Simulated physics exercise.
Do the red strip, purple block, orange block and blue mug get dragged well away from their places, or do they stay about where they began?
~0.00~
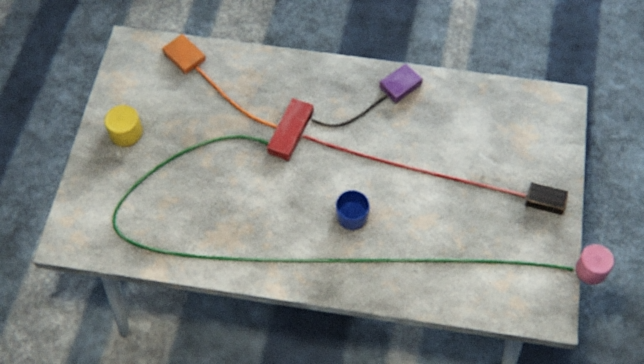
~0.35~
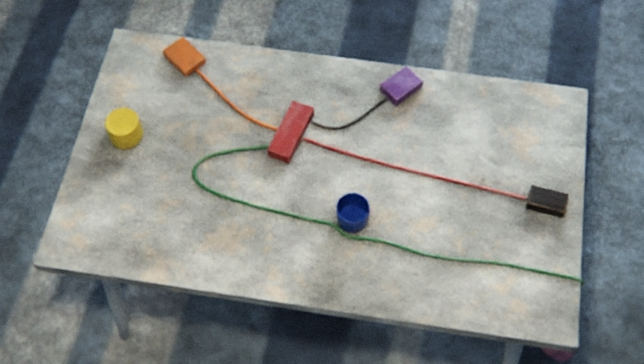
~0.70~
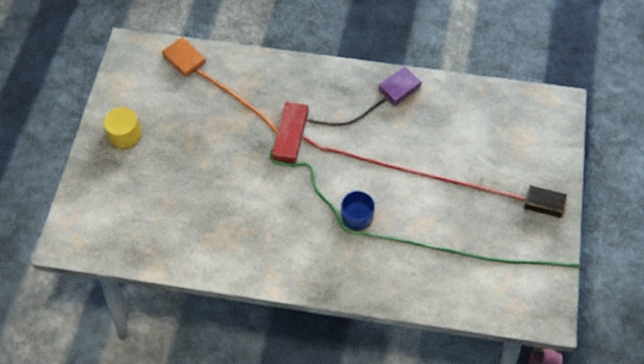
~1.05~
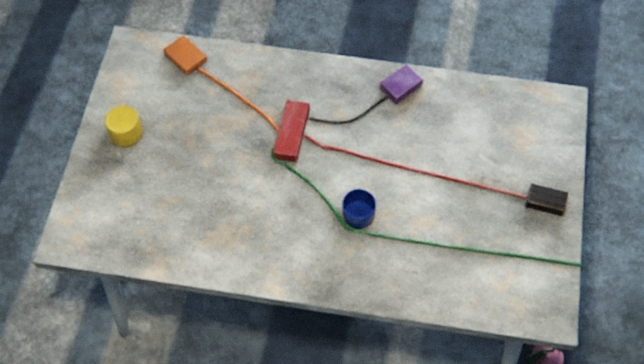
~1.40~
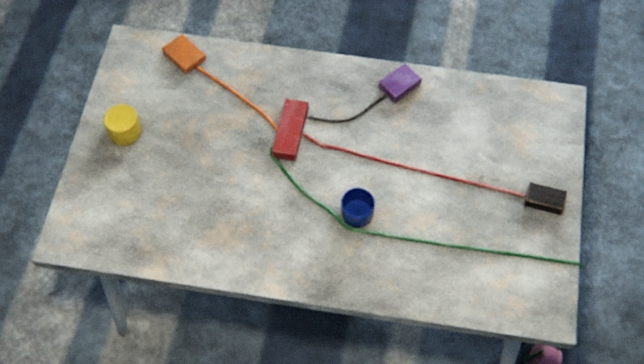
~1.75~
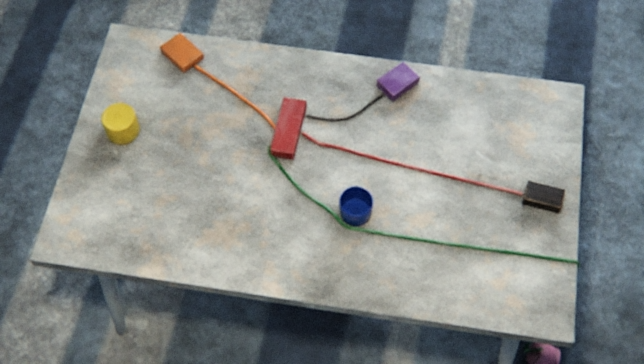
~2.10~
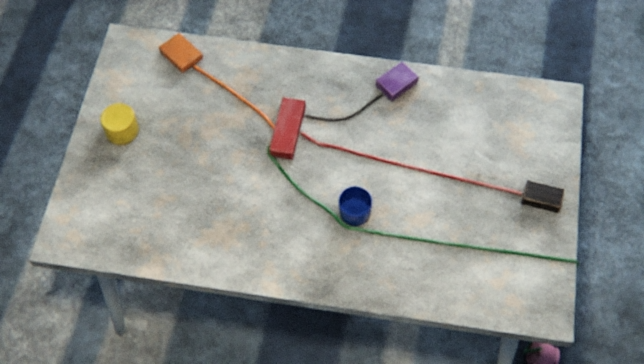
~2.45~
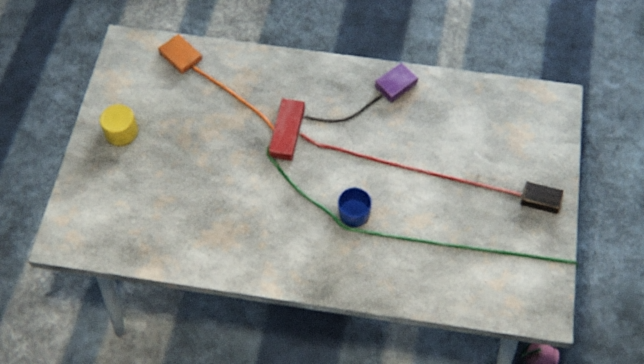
They stay about where they began. The purple block keeps its place, and the red strip, orange block and blue mug hardly stir.
